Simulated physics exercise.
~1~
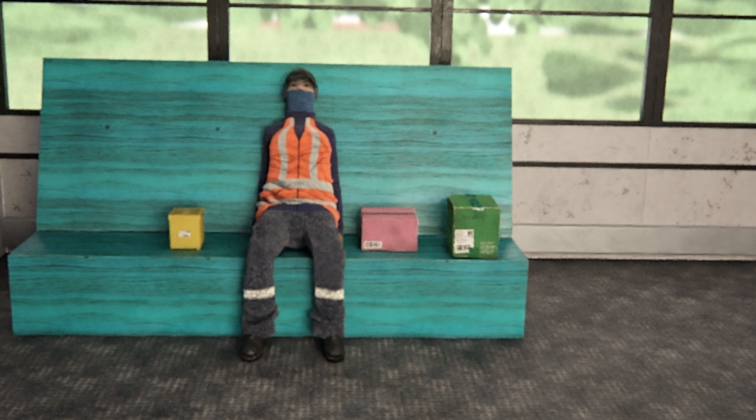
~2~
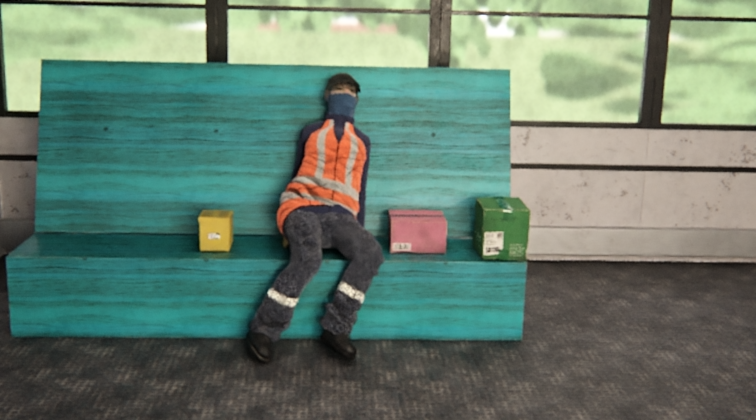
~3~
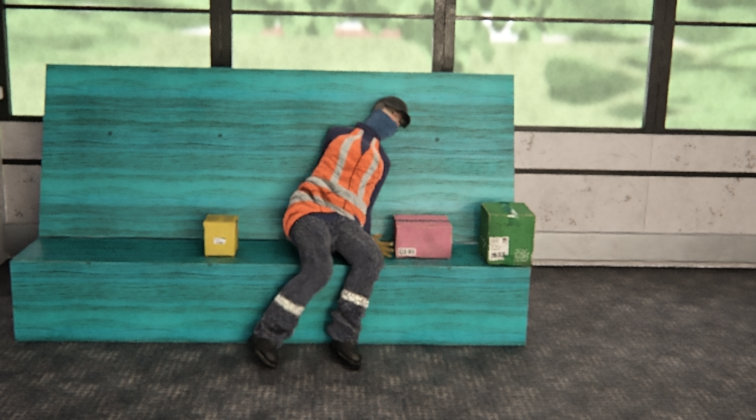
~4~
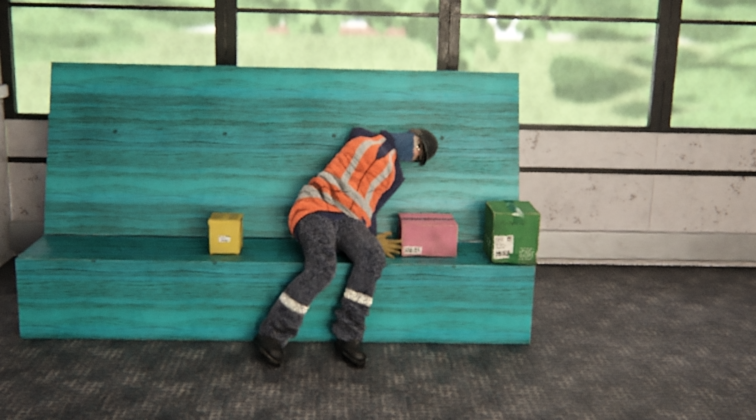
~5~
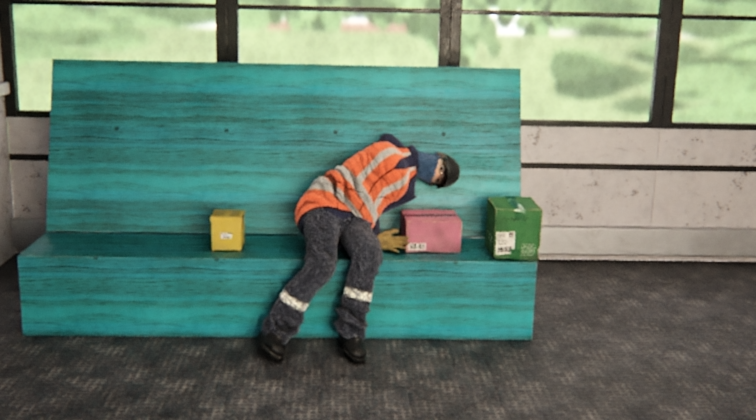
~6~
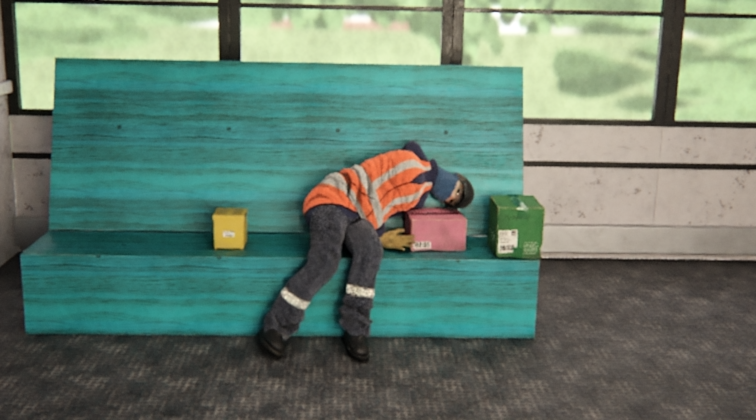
A limp passenger in an orange reflective vest, dark trousers, a cap and a blue face covering sits asleep on a turquoise bench, seen from the front in a slightly swaying view with windows behind. A yellow box rests to the left, with a pink carton and a larger green box to the right. The passenger and all three boxes shift rightward along the seat. The boxes then stay put while the passenger tips farther right, a gloved hand showing beside the pink carton. Finally the passenger slumps over with head down at the carton, hips still seated, and every box remains on the bench.
